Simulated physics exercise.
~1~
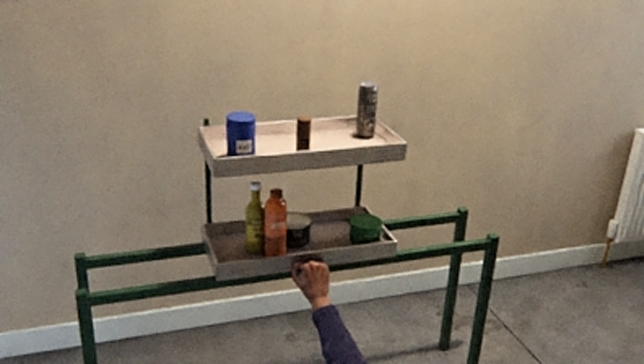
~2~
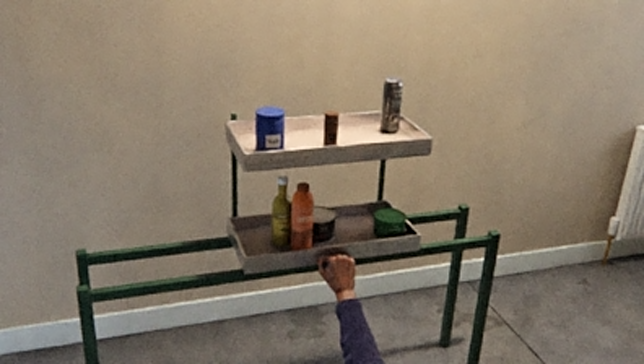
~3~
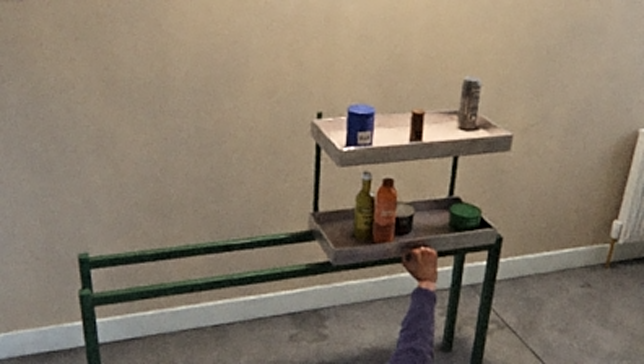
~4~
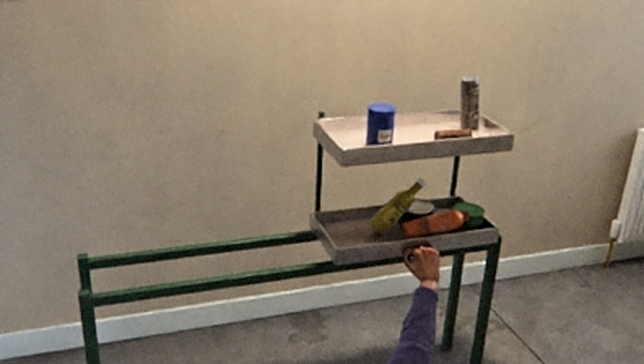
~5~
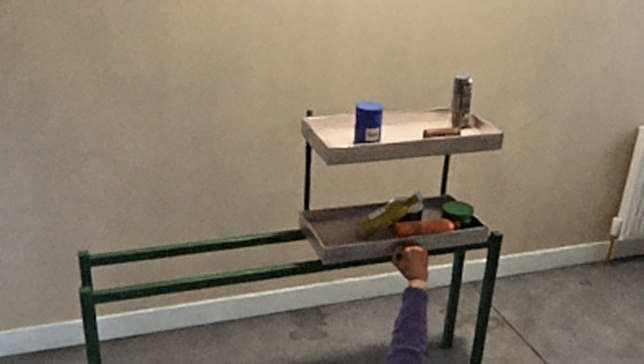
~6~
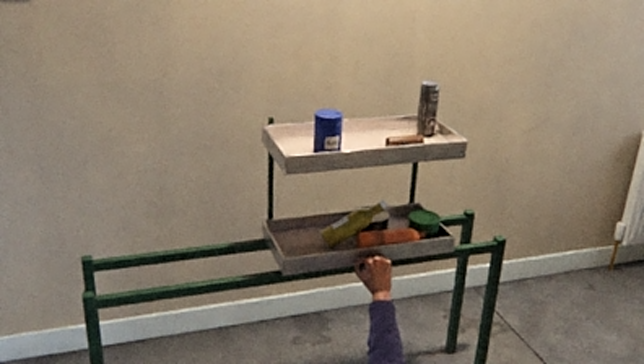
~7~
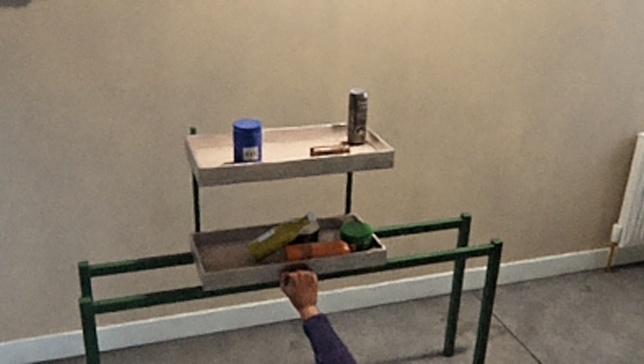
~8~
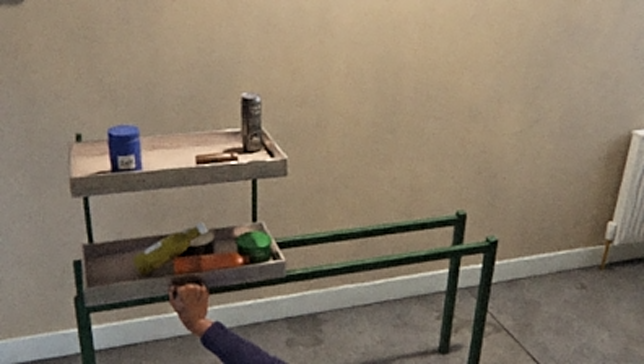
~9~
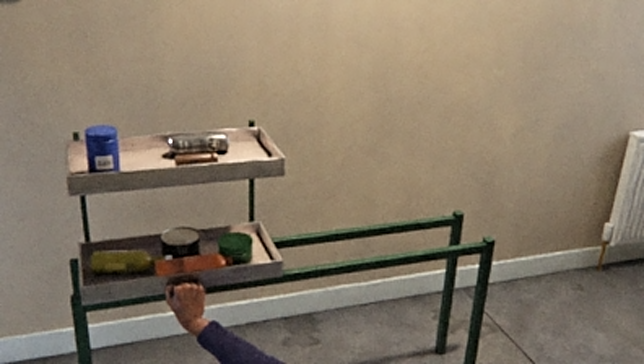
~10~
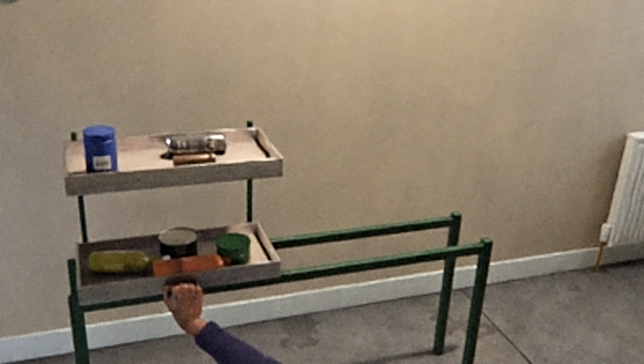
A two-level tray on green rails slides right, pushed by a hand at its front edge, with bottles, cans and tubs standing on it. It stops at the right end, and the orange bottle and small brown shaker topple while the yellow bottle tips over at a slant. The hand then moves the tray back left, all the way to the opposite end. There the yellow bottle drops flat and the tall grey can falls onto its side on the upper level. The tray rests at the left, the blue jar still upright and everything still aboard.
